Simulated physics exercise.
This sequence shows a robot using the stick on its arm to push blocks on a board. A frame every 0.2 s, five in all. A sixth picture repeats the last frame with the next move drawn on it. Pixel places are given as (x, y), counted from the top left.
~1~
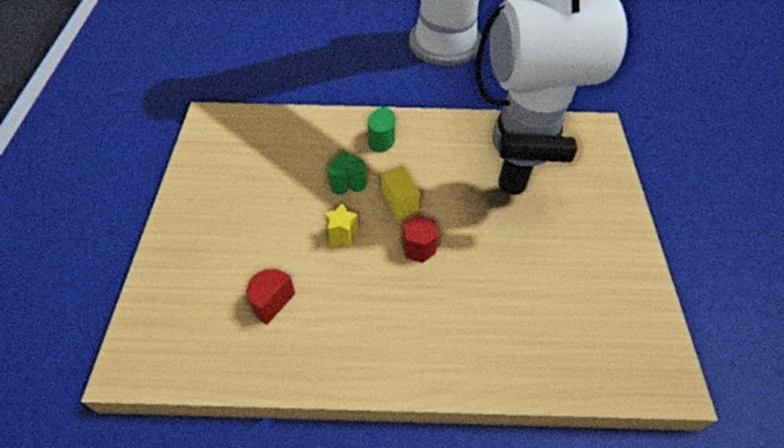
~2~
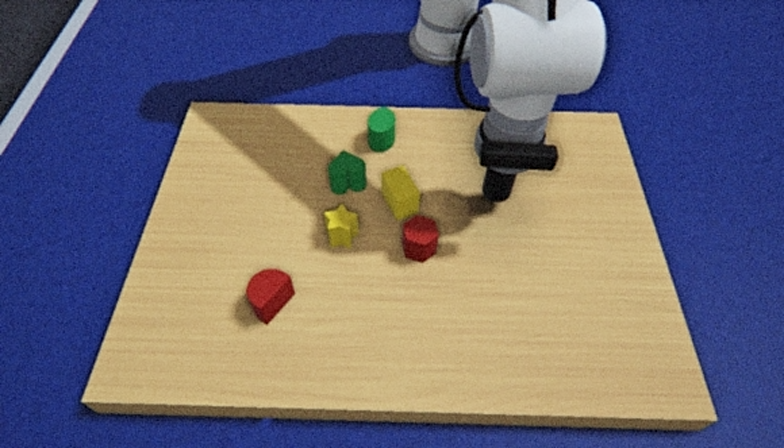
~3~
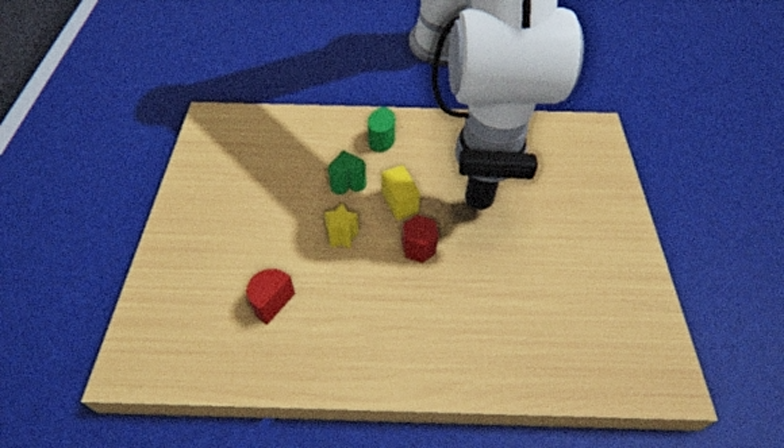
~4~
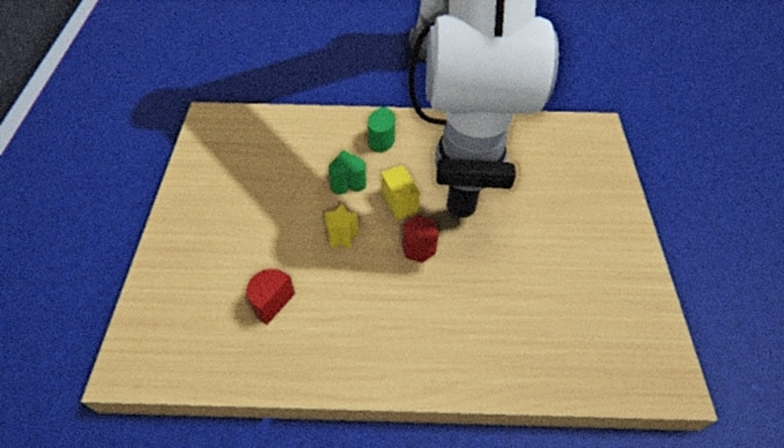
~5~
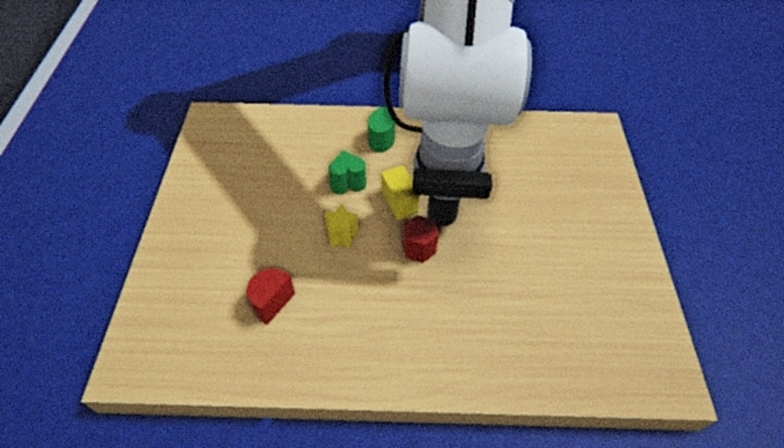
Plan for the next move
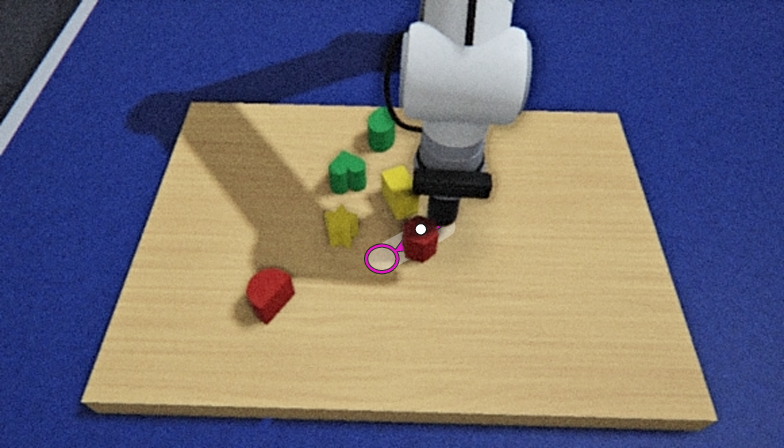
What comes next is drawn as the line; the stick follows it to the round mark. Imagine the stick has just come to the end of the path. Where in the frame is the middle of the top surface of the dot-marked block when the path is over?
It should be at about (382, 270).
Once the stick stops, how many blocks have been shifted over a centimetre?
Total: One.
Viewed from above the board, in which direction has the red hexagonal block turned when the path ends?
It twists anticlockwise.
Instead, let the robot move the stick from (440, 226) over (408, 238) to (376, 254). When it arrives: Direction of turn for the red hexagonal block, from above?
It turns round anticlockwise.
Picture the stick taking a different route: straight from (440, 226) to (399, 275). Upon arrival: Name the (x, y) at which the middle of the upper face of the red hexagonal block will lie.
In the picture, it is at (368, 268).
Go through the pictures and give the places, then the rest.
In the first picture, stick tip (512, 185); block tops, yellow oblong (400, 182); red hexagonal block (421, 229).
In the second picture, stick (496, 192); blocks unchanged.
In the third picture, stick (479, 199); blocks unchanged.
In the fourth picture, stick (461, 207); blocks unchanged.
In the fifth picture, stick (442, 216); yellow oblong (400, 182); red hexagonal block (421, 229).
Path on the board, in a line from (440, 226) to (382, 259); the dot is on the red hexagonal block.
What follows on the original path. Halfway along, stick (412, 232); red hexagonal block (401, 248).
At the end, stick (382, 249); yellow oblong in place; red hexagonal block (382, 270), turned 40° anticlockwise.
